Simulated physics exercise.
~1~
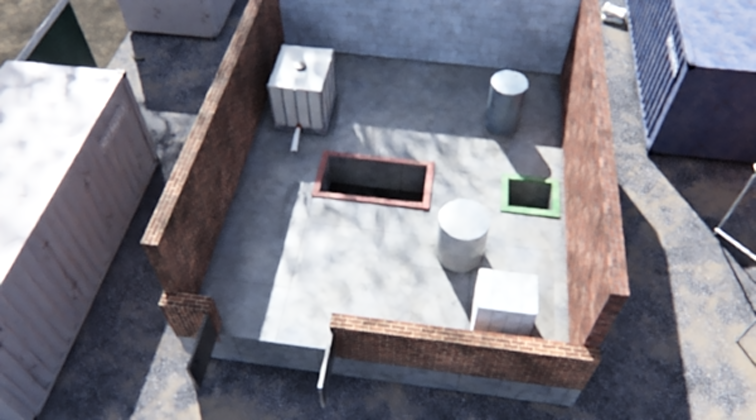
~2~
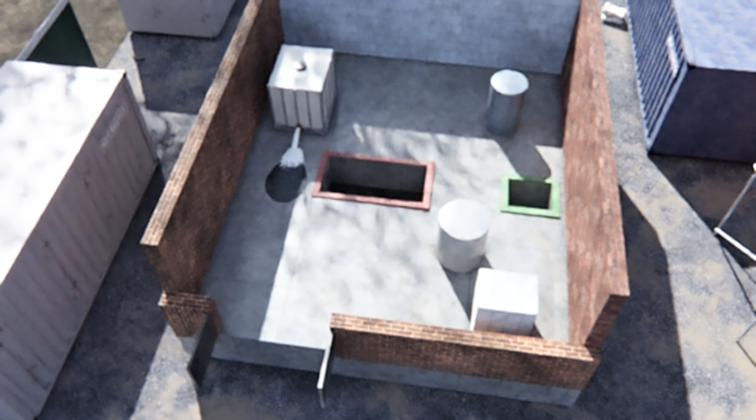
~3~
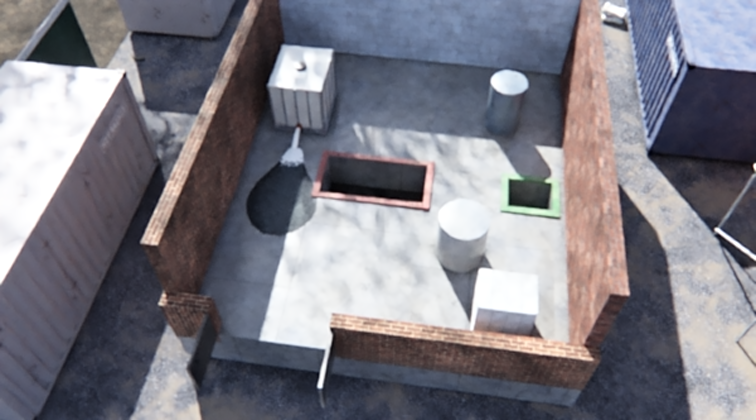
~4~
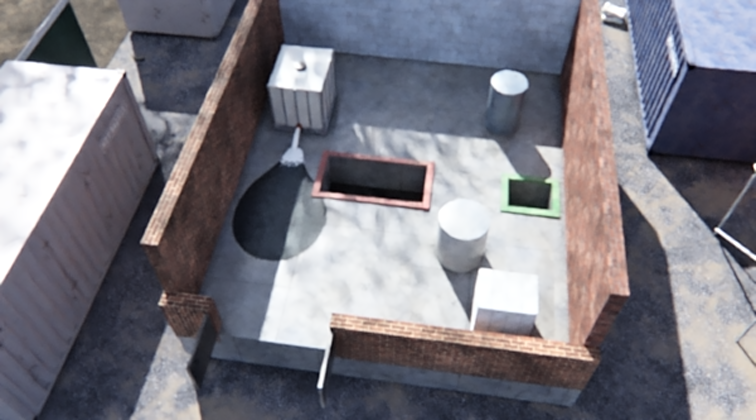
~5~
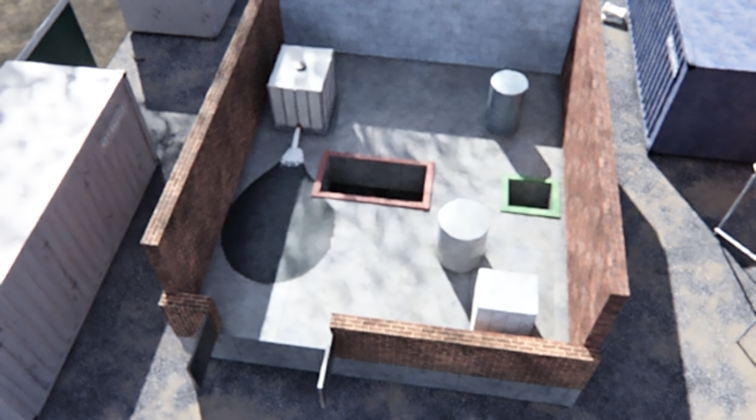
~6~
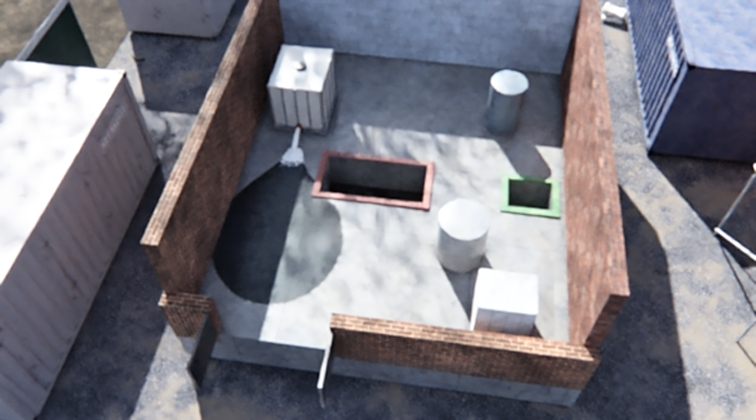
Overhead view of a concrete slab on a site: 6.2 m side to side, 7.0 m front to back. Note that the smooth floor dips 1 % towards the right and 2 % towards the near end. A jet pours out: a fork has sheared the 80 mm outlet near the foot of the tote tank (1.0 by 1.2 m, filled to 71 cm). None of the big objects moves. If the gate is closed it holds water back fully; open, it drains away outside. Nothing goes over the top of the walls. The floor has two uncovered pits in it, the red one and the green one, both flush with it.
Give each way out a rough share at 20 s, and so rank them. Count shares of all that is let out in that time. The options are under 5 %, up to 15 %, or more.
Gate, over 15 %; red pit, under 5 %; green pit, not even 5 %.
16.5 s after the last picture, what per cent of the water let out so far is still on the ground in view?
I'd say roughly 48 in a hundred, give or take.
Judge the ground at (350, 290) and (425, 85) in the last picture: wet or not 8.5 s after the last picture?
Point 1: Submerged; point 2: Unwetted.
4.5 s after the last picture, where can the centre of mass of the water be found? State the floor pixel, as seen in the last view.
I'd say somewhere about (282, 256).
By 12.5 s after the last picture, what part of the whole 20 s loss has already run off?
Roughly 70 per cent.
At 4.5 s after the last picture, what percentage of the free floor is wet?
It comes to about 20 percent wet.
Then, 1.5 s after the last picture water covers 20 % of the floor and is deepest (4 cm) near (294, 154); gone so far, the gate 0 %, the red pit 0 %, the green pit 0 %.
Then, 4.5 s after the last picture water covers 20 % of the floor and is deepest (4 cm) near (294, 154); gone so far, the gate 8 %, the red pit 0 %, the green pit 0 %.
Then, 8.5 s after the last picture water covers 25 % of the floor and is deepest (3 cm) near (294, 154); gone so far, the gate 22 %, the red pit 1 %, the green pit 0 %.
Then, 12.5 s after the last picture water covers 25 % of the floor and is deepest (3 cm) near (294, 154); gone so far, the gate 36 %, the red pit 1 %, the green pit 0 %.
Then, 16.5 s after the last picture water covers 30 % of the floor and is deepest (4 cm) near (563, 367); gone so far, the gate 50 %, the red pit 2 %, the green pit 0 %.
